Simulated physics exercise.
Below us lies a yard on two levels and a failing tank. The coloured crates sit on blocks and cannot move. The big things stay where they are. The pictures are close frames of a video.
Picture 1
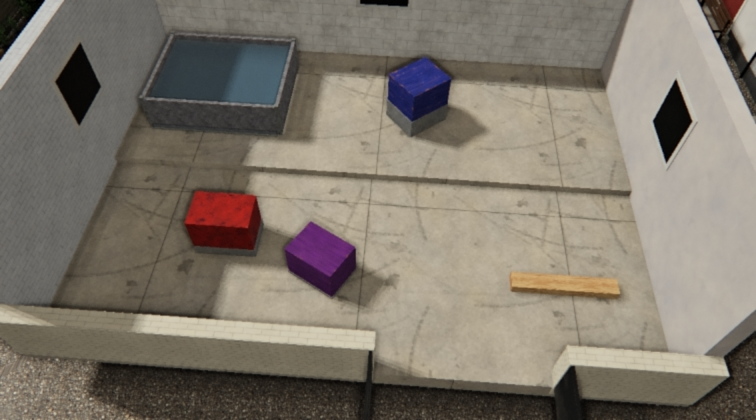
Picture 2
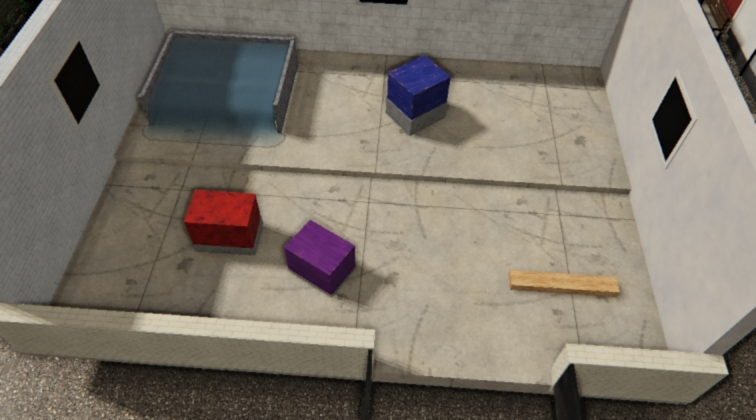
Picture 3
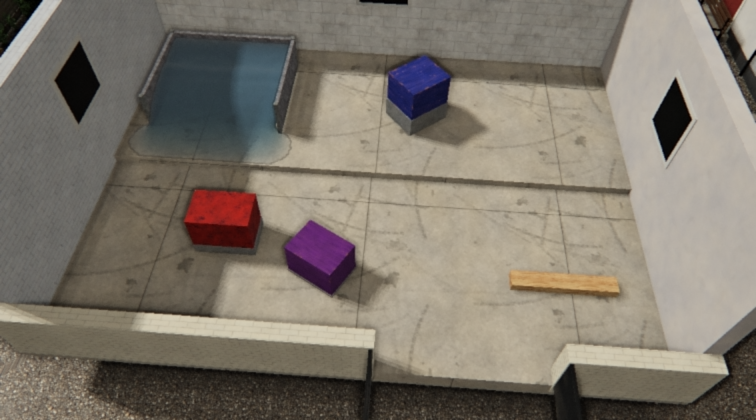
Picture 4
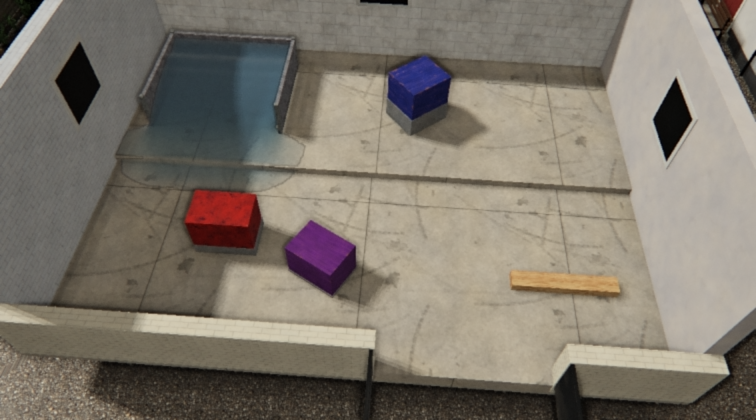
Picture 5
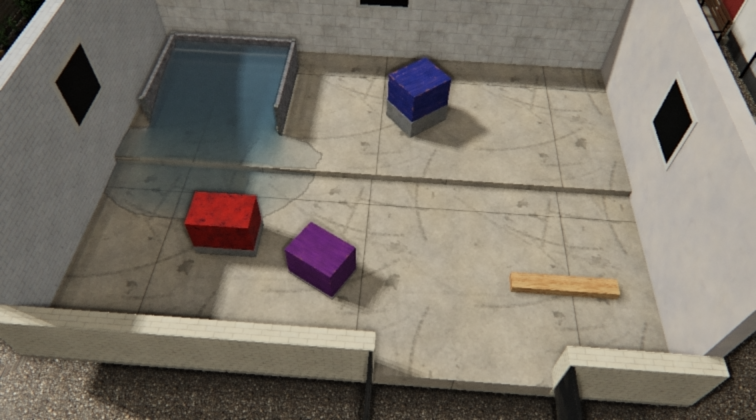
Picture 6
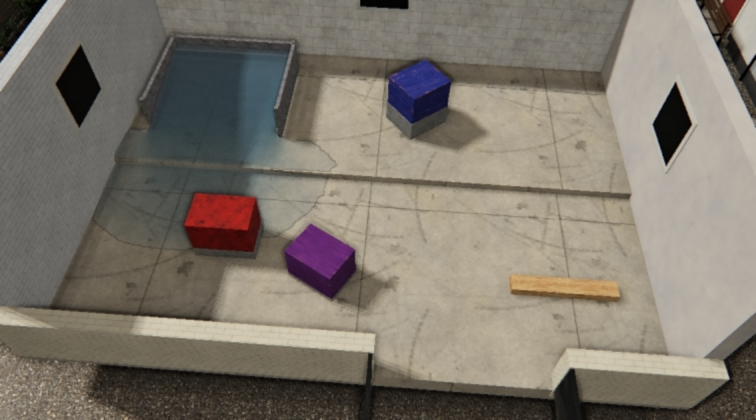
Water pours from the open tank and spreads across the floor around the red block.
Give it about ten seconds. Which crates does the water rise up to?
In the end: The blue crate stays dry; the red crate gets wet; the purple crate gets wet.
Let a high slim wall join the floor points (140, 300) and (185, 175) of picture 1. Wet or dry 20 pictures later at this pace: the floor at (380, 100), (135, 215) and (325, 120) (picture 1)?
In turn: Dry, flooded, clear.
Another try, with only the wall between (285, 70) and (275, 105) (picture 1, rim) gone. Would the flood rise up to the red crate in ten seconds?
In short: Red stays dry.
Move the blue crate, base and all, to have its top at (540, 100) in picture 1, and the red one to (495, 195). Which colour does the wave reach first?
The purple crate.
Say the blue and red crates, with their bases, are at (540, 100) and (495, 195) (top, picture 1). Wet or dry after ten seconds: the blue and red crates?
My reading: The blue crate keeps dry; the red crate stays dry.
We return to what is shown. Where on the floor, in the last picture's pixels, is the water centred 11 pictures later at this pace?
Roughly at (201, 194).
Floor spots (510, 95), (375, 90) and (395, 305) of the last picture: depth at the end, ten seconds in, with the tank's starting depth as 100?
About 0, 0 and 10 per cent.
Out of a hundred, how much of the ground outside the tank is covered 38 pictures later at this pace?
About 55 per cent.
A moment on, water covers 25 % of the floor; the blue crate not reached, the red crate water round its plinth, the purple crate water round its plinth.
Next, water covers 30 % of the floor; the blue crate not reached, the red crate water round its plinth, the purple crate water round its plinth.
Then, water covers 50 % of the floor; the blue crate not reached, the red crate water round its plinth, the purple crate water round its plinth.
Later, water covers 55 % of the floor; the blue crate not reached, the red crate water round its plinth, the purple crate water round its plinth.
In the end, water covers 55 % of the floor; the blue crate stayed above the water, the red crate was topped, the purple crate was topped.
